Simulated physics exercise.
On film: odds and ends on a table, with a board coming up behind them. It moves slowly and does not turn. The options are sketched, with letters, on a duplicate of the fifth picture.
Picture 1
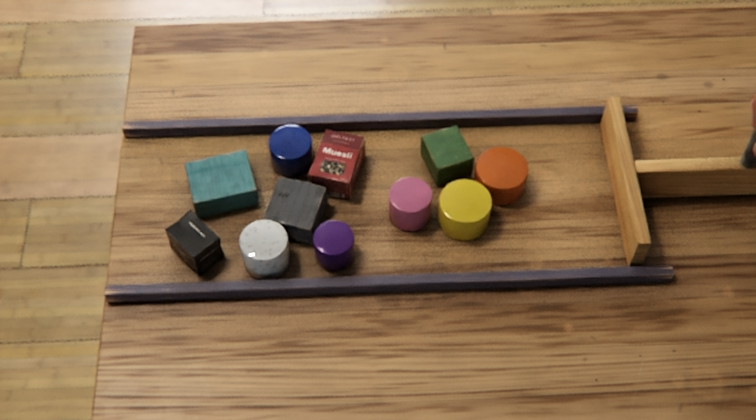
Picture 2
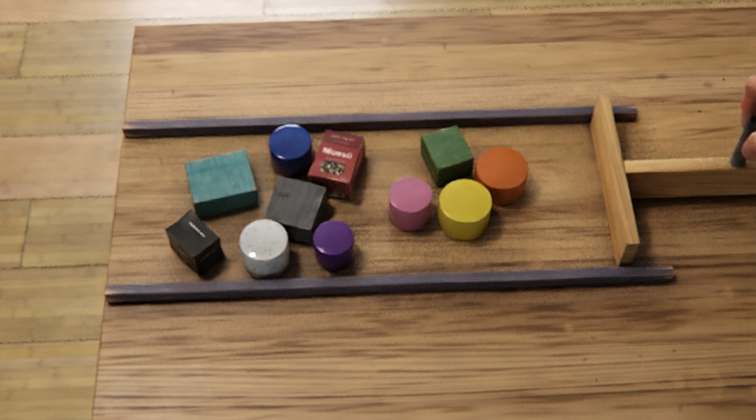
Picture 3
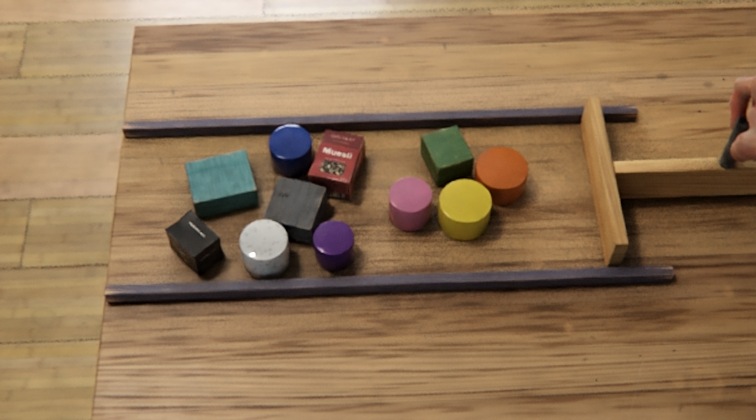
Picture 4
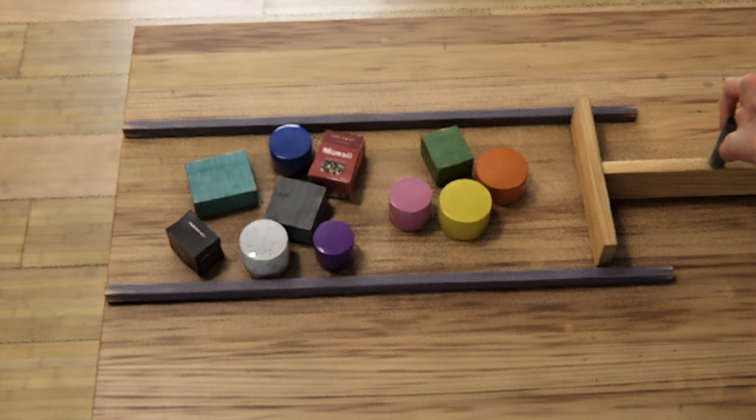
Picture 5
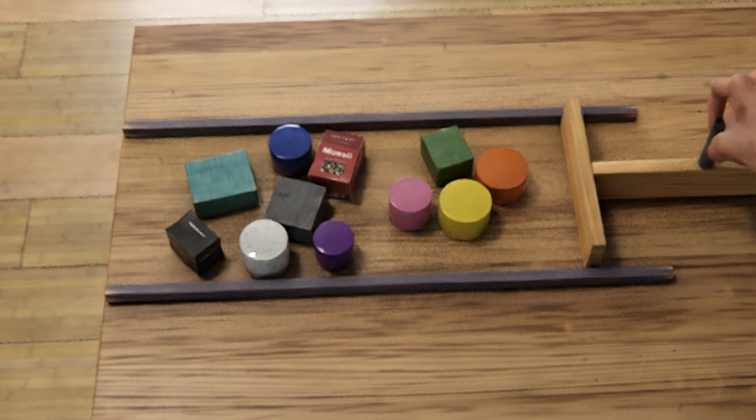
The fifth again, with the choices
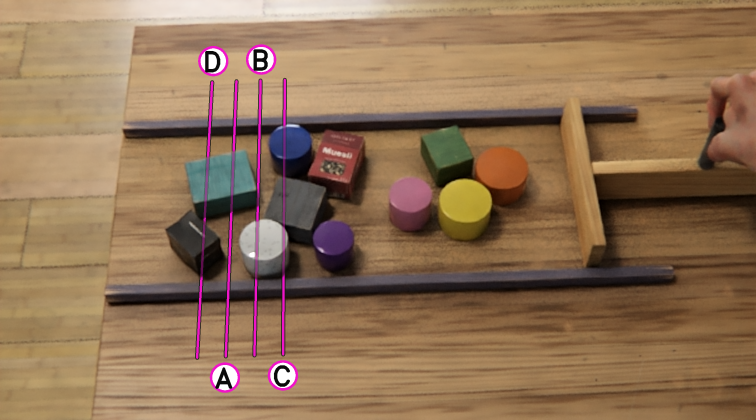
A hand slowly slides a wooden board left toward the blocks and pots, which stay still.
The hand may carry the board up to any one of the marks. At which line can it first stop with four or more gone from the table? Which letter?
It can halt at D.
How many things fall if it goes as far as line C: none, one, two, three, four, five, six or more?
By then, none.
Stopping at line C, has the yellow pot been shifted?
By then, yes.
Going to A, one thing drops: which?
It is the turquoise block.
On the marked copy, A at (232, 207); B at (258, 207); C at (284, 206); D at (205, 208).
Taking D. A third of the way, board (450, 173); green block (407, 142); yellow pot (418, 225).
Two thirds of the way, board (313, 177); turquoise block (145, 175); black packet (165, 243).
When it is over, board (205, 181); black packet over the edge; grey box over the edge; four fallen.
As for the rest, A drops only one; B drops only one; C drops none.
